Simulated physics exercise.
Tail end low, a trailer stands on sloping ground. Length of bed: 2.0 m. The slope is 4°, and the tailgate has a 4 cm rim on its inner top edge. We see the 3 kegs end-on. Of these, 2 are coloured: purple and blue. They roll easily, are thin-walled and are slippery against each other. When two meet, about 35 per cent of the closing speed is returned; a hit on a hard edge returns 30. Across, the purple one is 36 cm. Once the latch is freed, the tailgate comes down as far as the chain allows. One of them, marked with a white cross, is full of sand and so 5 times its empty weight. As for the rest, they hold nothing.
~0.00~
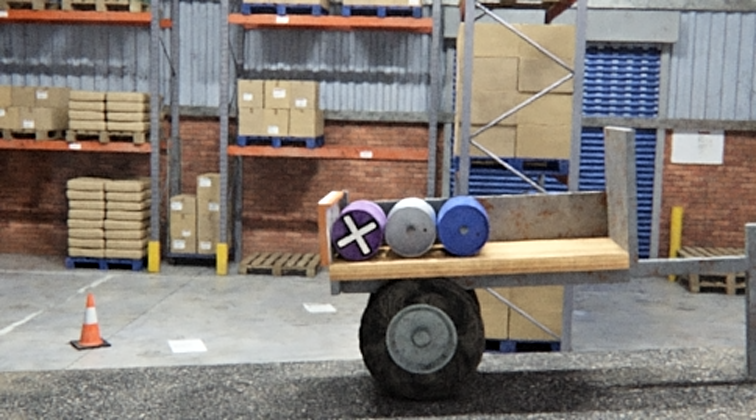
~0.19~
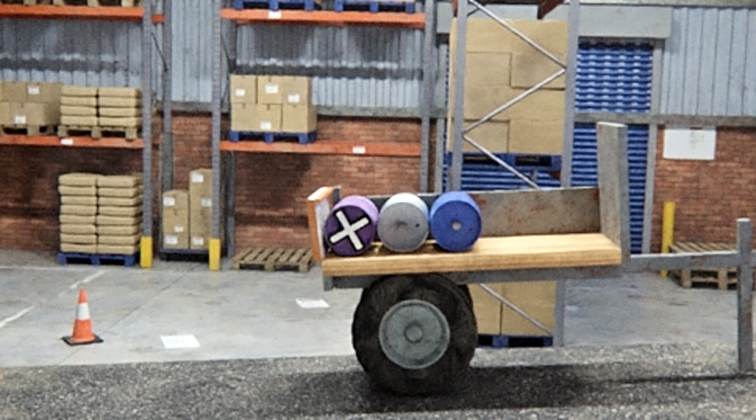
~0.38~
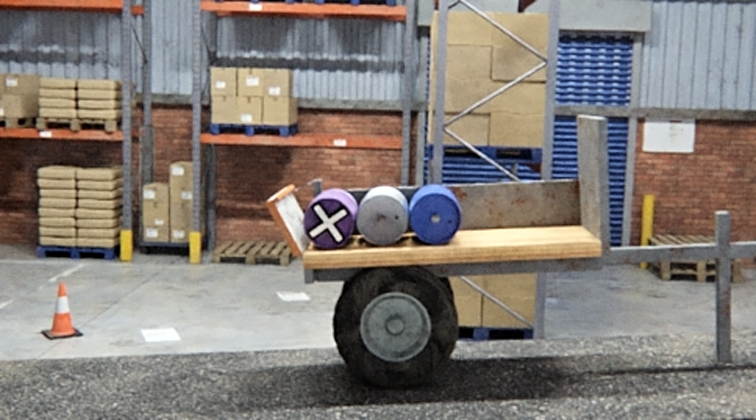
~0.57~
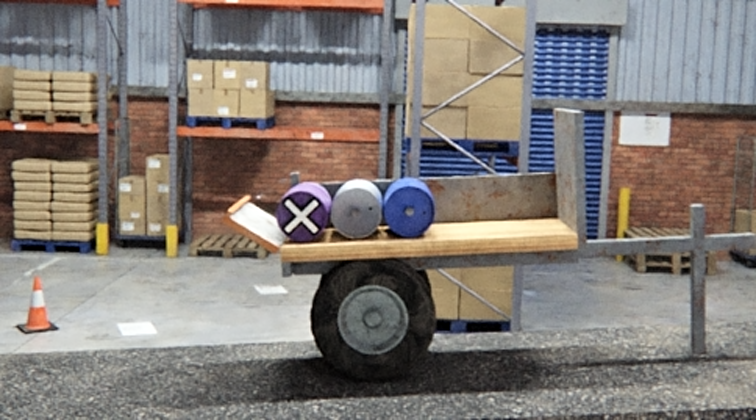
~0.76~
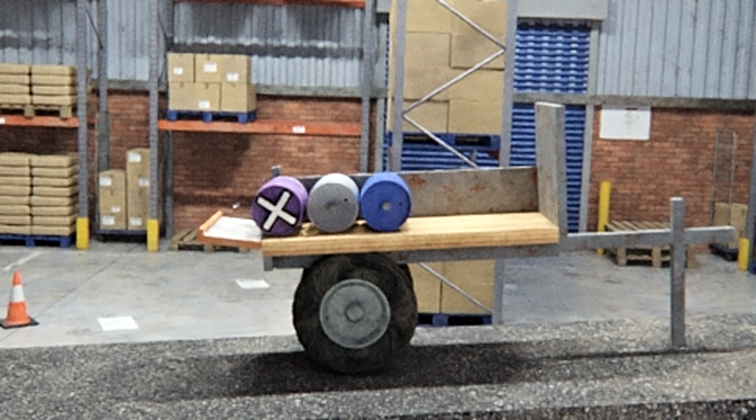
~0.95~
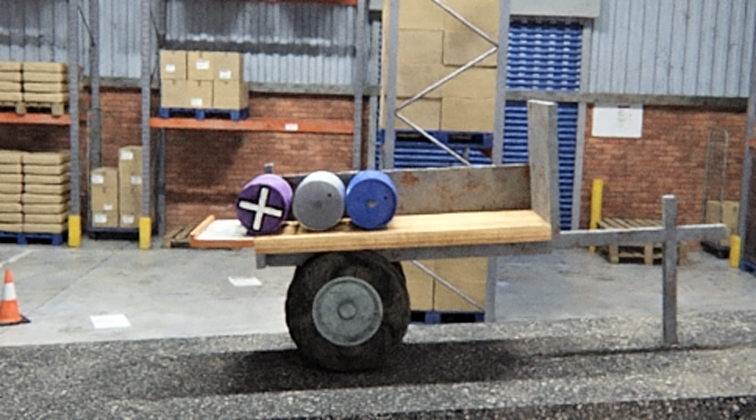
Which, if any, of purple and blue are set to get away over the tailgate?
Purple: Retained; blue: Retained.
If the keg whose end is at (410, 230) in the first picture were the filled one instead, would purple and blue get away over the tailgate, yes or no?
In that case purple would do so, blue would not do so.
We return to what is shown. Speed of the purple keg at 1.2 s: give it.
Speed approx. 0.4 m/s.
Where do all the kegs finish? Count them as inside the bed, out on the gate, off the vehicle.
2 - 1 - 0.
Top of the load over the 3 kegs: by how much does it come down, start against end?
About 5 cm.
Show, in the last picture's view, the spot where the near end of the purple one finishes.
(215, 209).
After 1.2 s, purple is on the gate, 5 cm past the hinge, rolling left; blue is on the bed, 70 cm short of the hinge, rolling left; 0 of 3 are out.
After 1.4 s, purple is on the gate, 15 cm past the hinge, rolling left; blue is on the bed, 65 cm short of the hinge, rolling left; 0 of 3 are out.
After 2.0 s, purple is on the gate, 25 cm past the hinge, rolling right; blue is on the bed, 45 cm short of the hinge, rolling right; 0 of 3 are out.
At rest (3.4 s), purple is on the gate, 25 cm past the hinge; blue is on the bed, 45 cm short of the hinge; 0 of 3 are out.
